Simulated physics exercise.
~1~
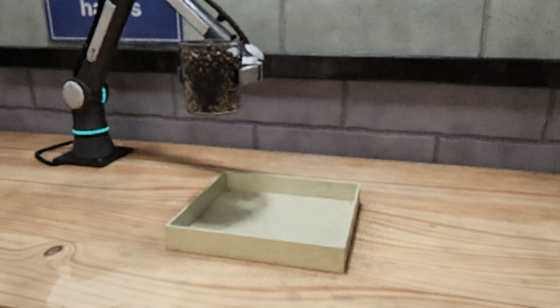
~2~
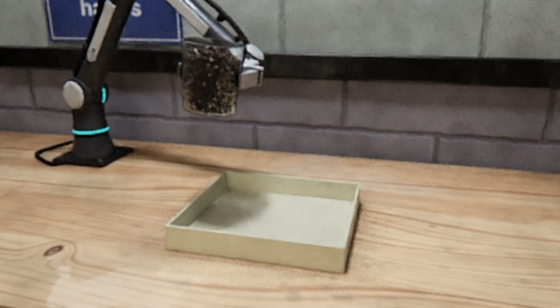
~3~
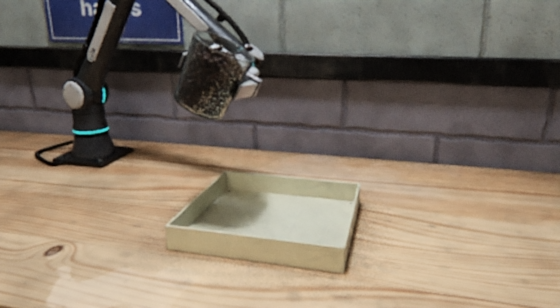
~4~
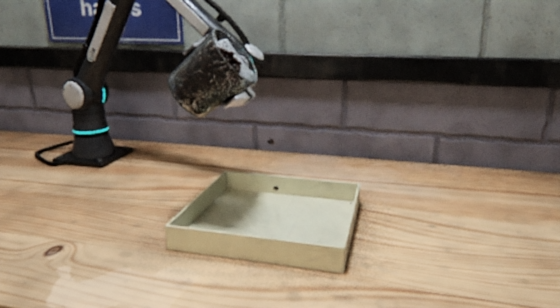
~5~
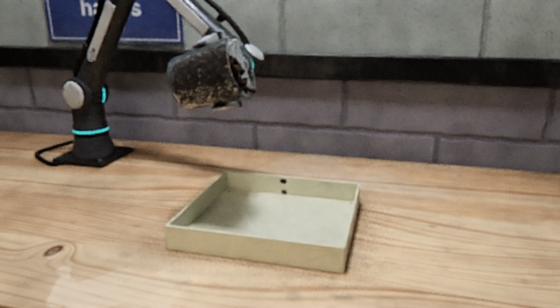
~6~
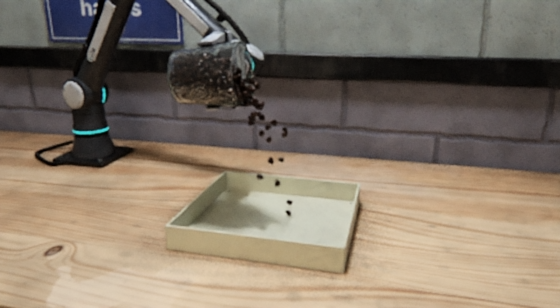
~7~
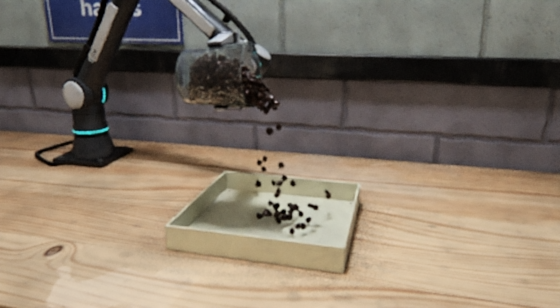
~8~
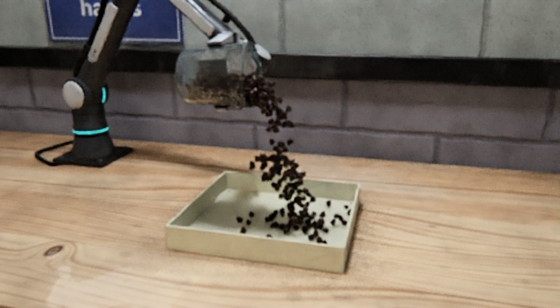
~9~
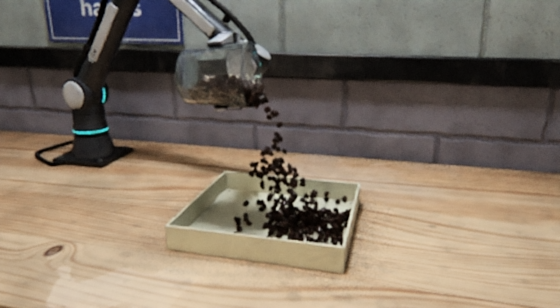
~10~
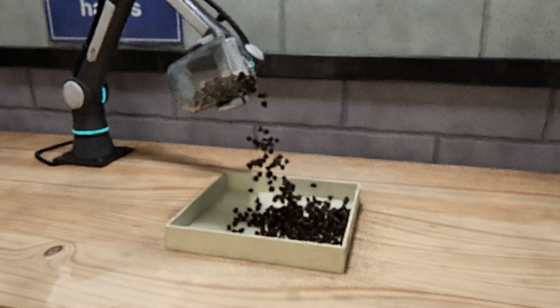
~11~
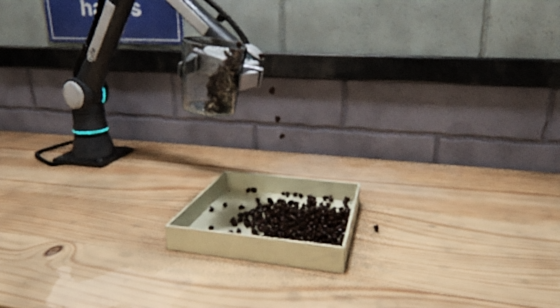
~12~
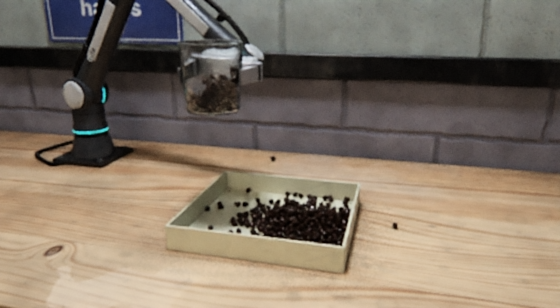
A robot arm tips a clear tumbler, pours dark beans into a tray, and straightens it.
